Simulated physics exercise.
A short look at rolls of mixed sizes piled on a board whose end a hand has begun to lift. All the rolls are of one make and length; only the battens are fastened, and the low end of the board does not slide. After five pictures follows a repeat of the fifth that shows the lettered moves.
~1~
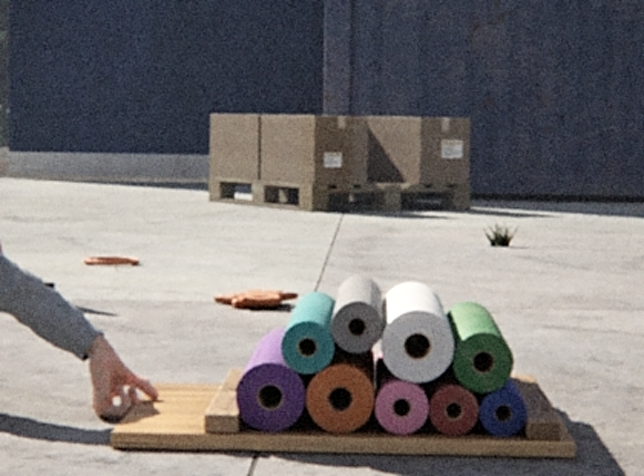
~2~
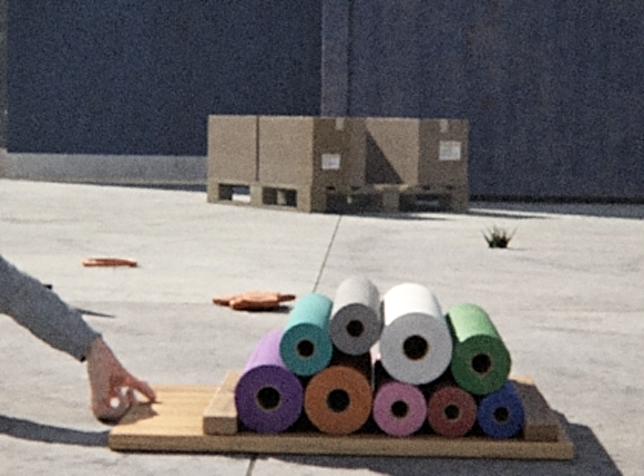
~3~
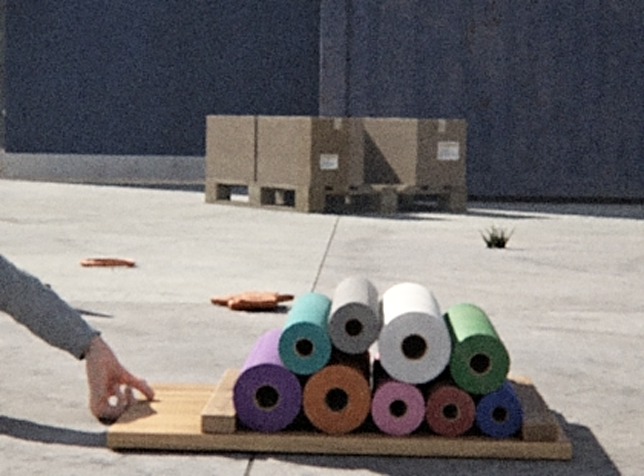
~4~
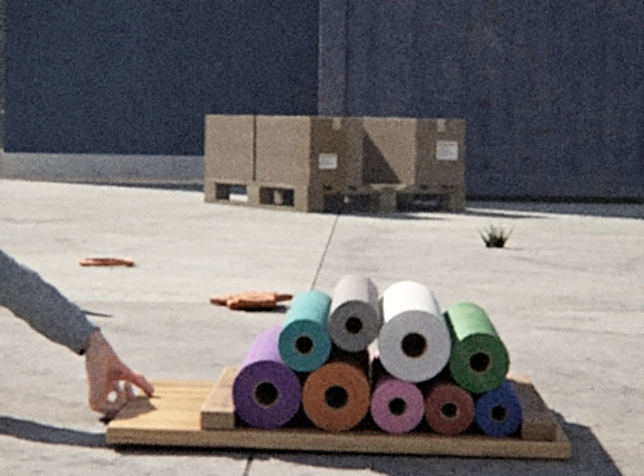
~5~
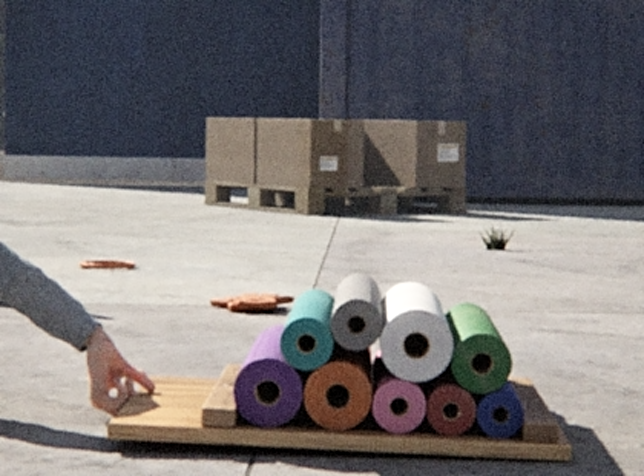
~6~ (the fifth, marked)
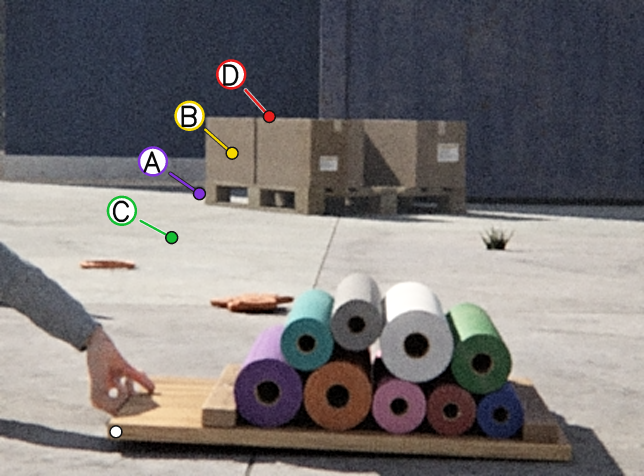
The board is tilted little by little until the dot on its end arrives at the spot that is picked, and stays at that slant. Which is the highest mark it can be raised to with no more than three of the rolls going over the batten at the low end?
Up to C.
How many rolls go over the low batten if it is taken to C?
At C the number is three.
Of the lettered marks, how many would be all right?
The number is one.
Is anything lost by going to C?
Yes.
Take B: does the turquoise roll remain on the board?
No.
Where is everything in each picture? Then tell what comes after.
Orange roll (340, 399); pink roll (401, 408); red roll (454, 411), in the first picture.
Red roll (452, 412); blue roll (501, 414), in the second picture.
Board (342, 409); white roll (414, 347), in the third picture.
Board (341, 407); purple roll (266, 394); orange roll (336, 397), in the fourth picture.
Board (342, 406); purple roll (268, 392); orange roll (338, 396), in the fifth picture.
On the copy, A at (199, 194); B at (232, 153); C at (171, 238); D at (269, 117); the white dot at (116, 432).
On C. First, board at 16°.
Then, board at 27°.
Finally, board at 27°, three over the low batten (green, white, grey).
By contrast, A four over the low batten (green, white, turquoise, grey); B four over the low batten (green, white, turquoise, grey); D four over the low batten (green, white, turquoise, grey).
